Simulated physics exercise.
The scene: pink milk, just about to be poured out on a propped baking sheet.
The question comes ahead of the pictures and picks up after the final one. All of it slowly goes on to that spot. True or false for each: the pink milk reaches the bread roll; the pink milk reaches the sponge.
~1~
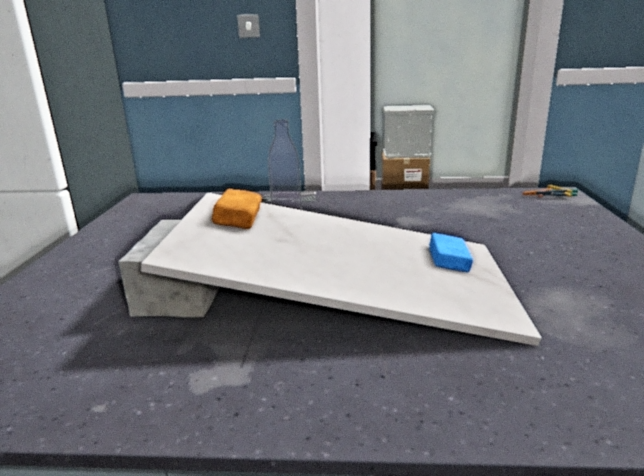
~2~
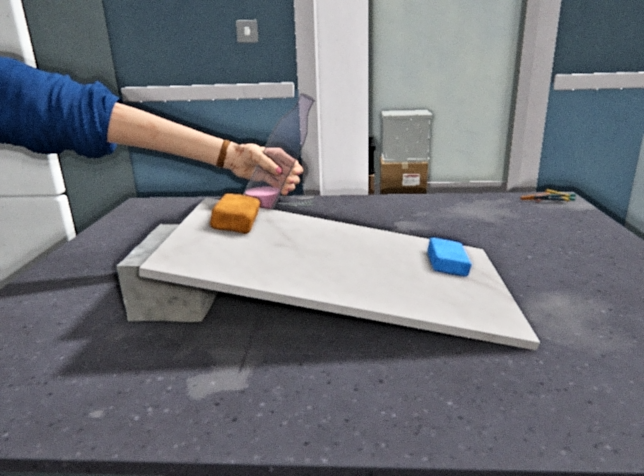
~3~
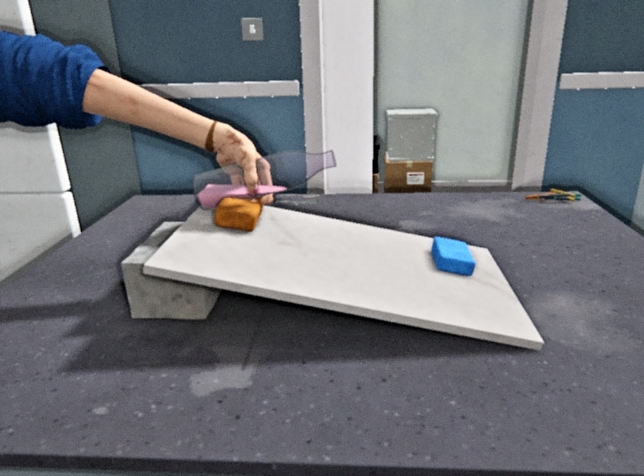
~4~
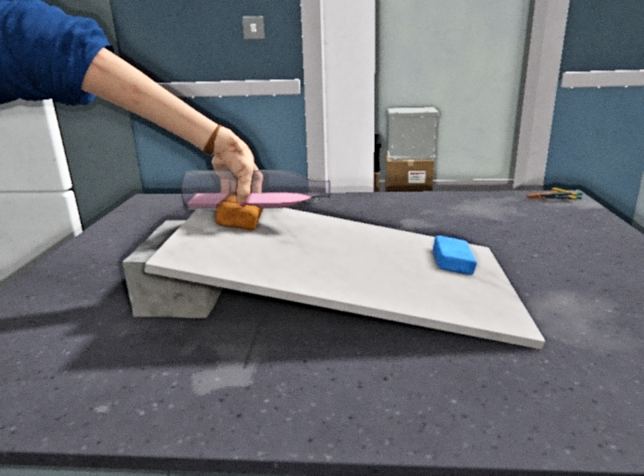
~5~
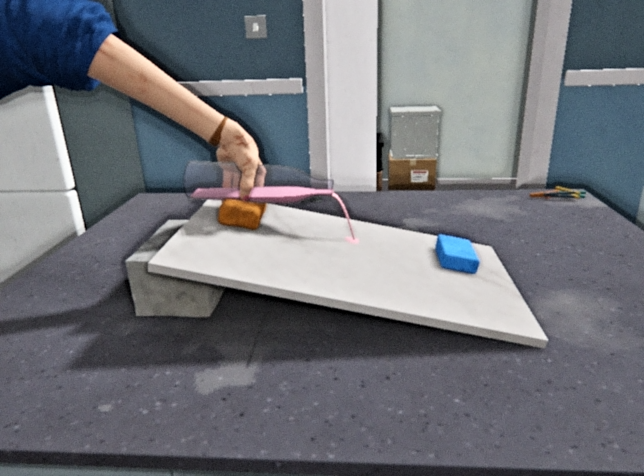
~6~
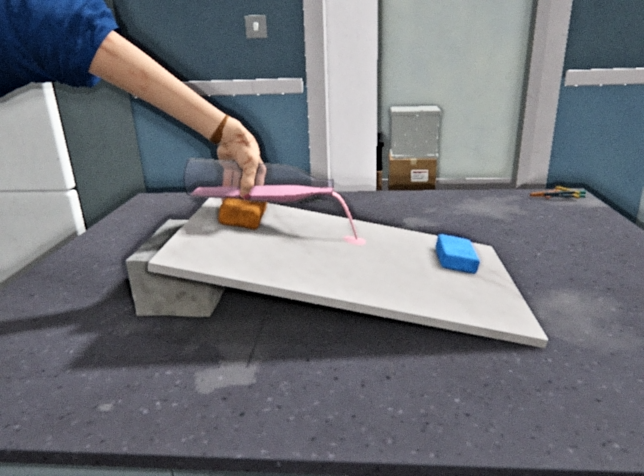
On the left the bread roll: False; on the right the sponge: True.
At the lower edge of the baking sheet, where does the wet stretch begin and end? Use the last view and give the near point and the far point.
Near: (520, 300); far: (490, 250).
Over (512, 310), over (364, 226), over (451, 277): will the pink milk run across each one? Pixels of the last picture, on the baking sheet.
Going through them: Spill-free for the first, spill-free for the next, spilled on for the last.
Shortly, it runs down to the right; the bread roll is still dry; the sponge is wet along its edge.
Then, it runs down to the right and off the end; the bread roll is still dry; the sponge is wet along its edge.
At the finish, it runs down to the right and off the end; the bread roll is still dry; the sponge is wet along its edge.
